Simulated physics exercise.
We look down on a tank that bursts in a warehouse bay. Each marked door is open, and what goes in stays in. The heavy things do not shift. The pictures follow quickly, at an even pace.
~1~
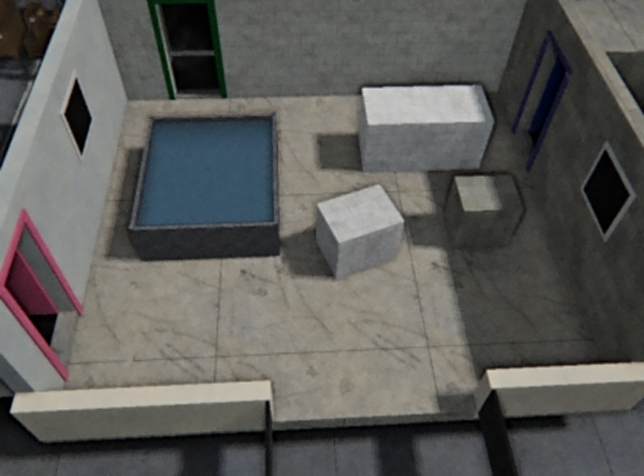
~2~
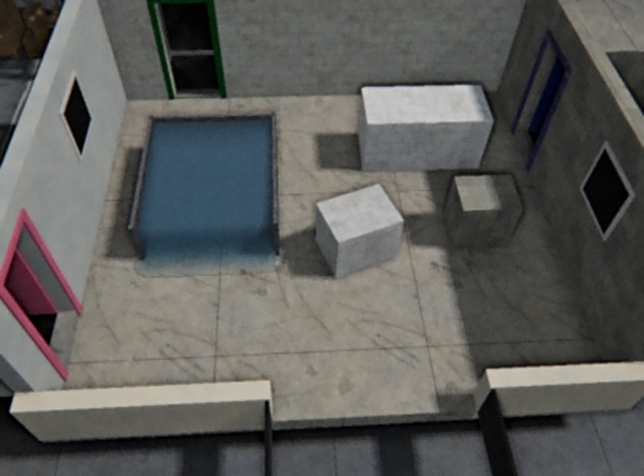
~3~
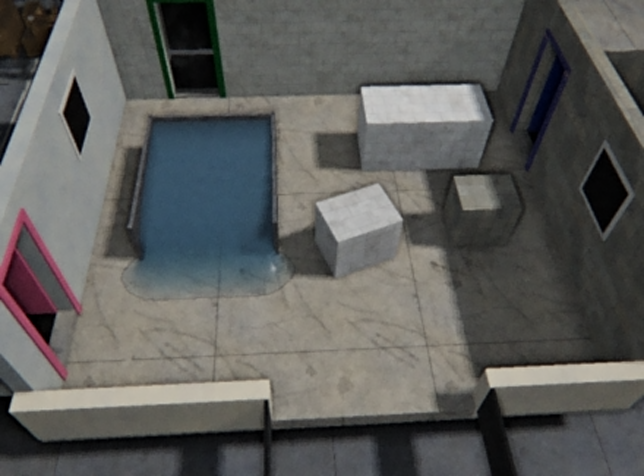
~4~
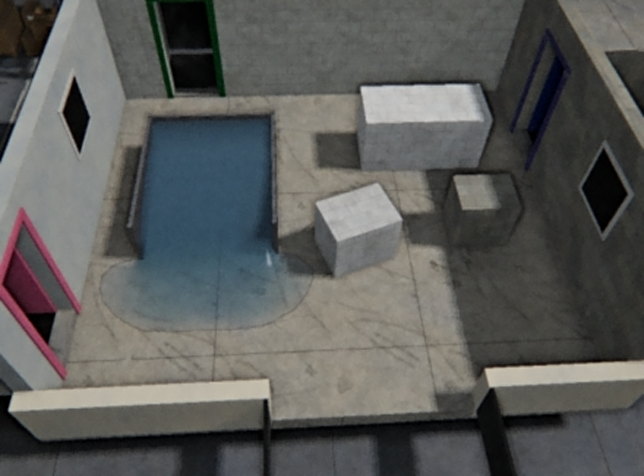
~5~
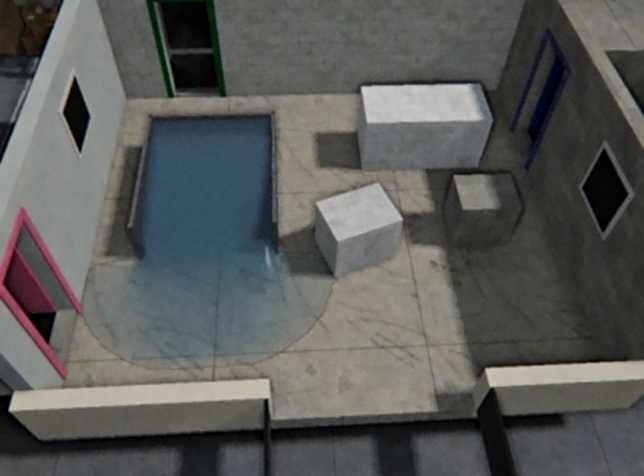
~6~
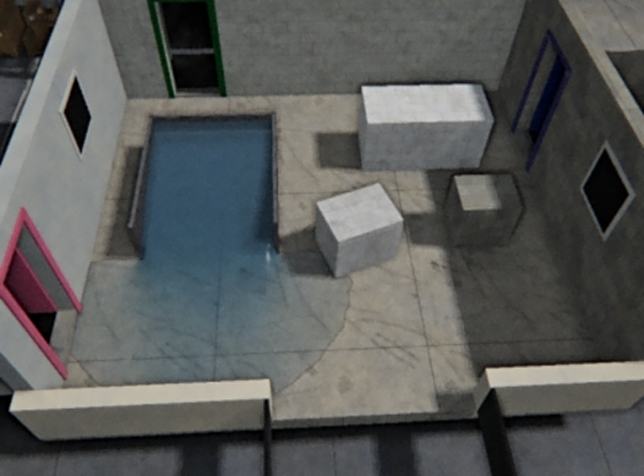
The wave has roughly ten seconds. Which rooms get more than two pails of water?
The blue door holds within the limit; the green door floods; the pink door floods.
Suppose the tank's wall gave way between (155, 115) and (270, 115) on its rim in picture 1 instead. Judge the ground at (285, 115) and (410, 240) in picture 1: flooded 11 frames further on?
In that order: Flooded, not flooded.
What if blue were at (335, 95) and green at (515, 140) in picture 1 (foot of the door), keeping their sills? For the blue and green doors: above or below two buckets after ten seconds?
My reading: The blue door stays under, the green door lets less in.
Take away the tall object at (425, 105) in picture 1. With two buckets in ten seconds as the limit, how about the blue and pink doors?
In short: Blue holds, pink passes that mark.
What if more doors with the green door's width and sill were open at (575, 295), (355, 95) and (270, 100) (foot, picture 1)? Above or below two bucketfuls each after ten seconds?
One after the other: Takes more, stays under, is under.
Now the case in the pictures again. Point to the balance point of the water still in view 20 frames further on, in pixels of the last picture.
I would point to (209, 293).
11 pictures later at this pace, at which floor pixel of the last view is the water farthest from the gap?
At about (466, 392).
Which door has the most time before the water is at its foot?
It is the blue-painted one.
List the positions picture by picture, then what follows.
The water tank at (210, 170) is whole and still, in the first frame.
The front is at (139, 262), out from the gap at (209, 247), in the second frame.
Water pours out at (208, 247) and has run to (127, 278), in the third frame.
The front is at (297, 297), out from the gap at (208, 248), in the fourth frame.
Water pours out at (209, 248) and has run to (111, 344), in the fifth frame.
The front is at a hidden place, out from the gap at (209, 248), in the sixth frame.
A moment on, water covers 25 % of the floor; the blue door not reached, the green door not reached, the pink door wet at the sill, nothing in.
Next, water covers 30 % of the floor; the blue door not reached, the green door not reached, the pink door under two buckets in.
Then, water covers 40 % of the floor; the blue door not reached, the green door not reached, the pink door far over two buckets in.
Later, water covers 65 % of the floor; the blue door not reached, the green door under two buckets in, the pink door far over two buckets in.
In the end, water covers 100 % of the floor; the blue door wet at the sill, nothing in, the green door over two buckets in, the pink door far over two buckets in.
